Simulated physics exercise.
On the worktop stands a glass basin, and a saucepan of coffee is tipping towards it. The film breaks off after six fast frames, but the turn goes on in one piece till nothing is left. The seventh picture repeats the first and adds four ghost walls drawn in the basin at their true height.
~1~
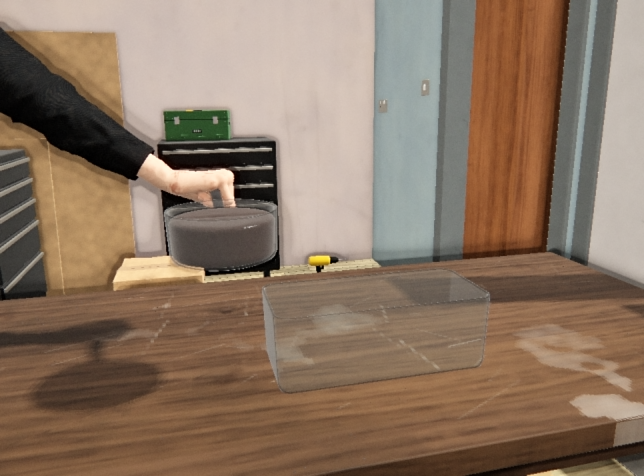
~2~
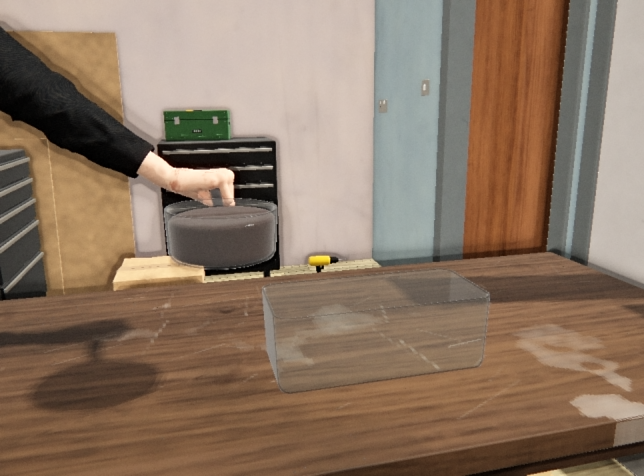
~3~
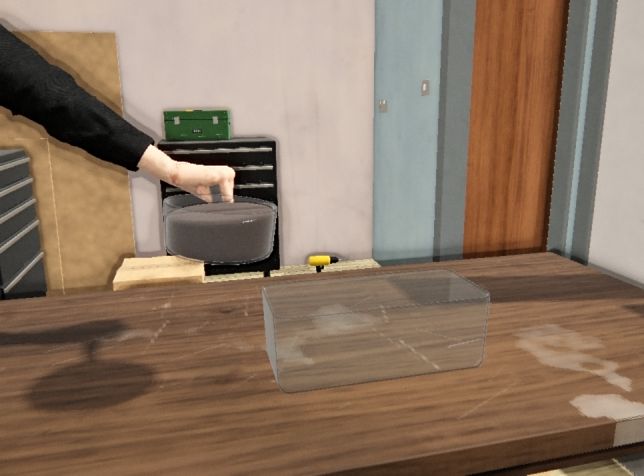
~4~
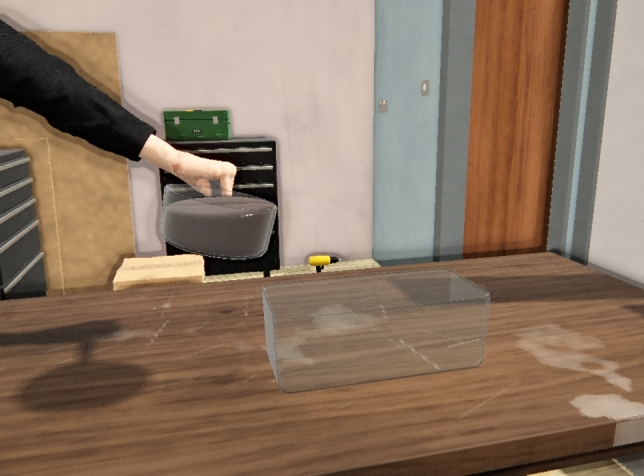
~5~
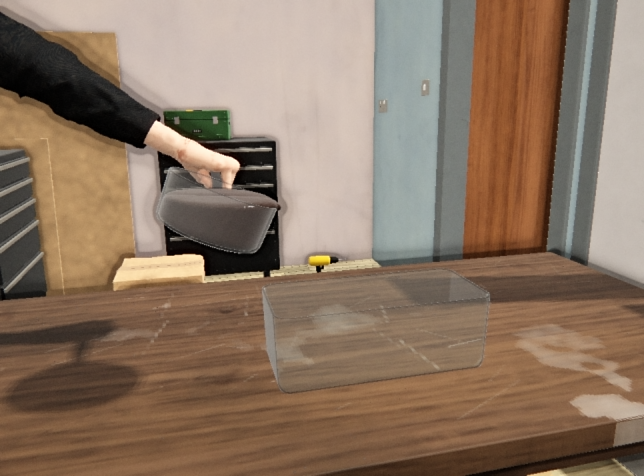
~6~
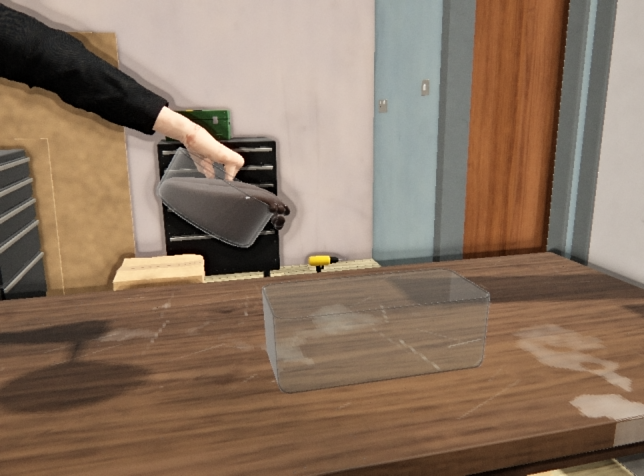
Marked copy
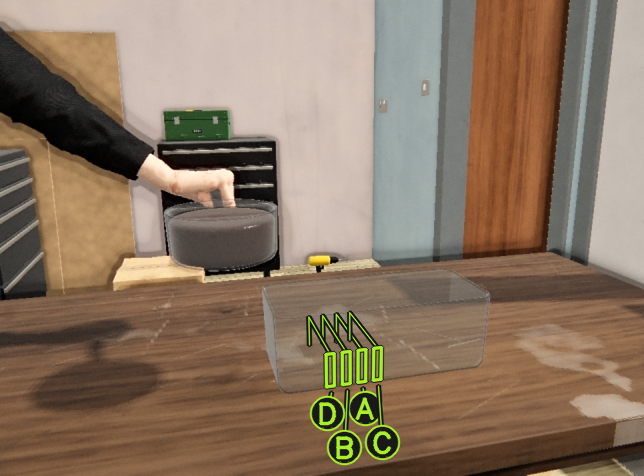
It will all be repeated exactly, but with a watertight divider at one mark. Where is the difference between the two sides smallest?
C is best.
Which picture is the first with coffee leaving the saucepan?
In picture 5.
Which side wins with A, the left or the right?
The right side.
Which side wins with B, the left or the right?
The right one.
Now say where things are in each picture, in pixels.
In the first picture, upright, lip at (274, 205); basin from (278, 392) to (481, 363); nothing has left yet.
In the second picture, upright, lip at (274, 205); nothing has left yet.
In the third picture, tipped about 6°, lip at (274, 205); nothing has left yet.
In the fourth picture, tipped about 13°, lip at (274, 205); nothing has left yet.
In the fifth picture, tipped about 23°, lip at (274, 205); coffee is over the lip, down to (274, 205).
In the sixth picture, tipped about 35°, lip at (274, 205); coffee is over the lip, down to (278, 226).
On the marked copy, A at (363, 388); B at (347, 390); C at (378, 385); D at (331, 392).
If A is chosen, about 24 % ends left of the wall and 74 % right of it.
If B is chosen, about 11 % ends left of the wall and 87 % right of it.
If C is chosen, about 46 % ends left of the wall and 51 % right of it; 3 % is lost outside.
If D is chosen, about 7 % ends left of the wall and 91 % right of it.
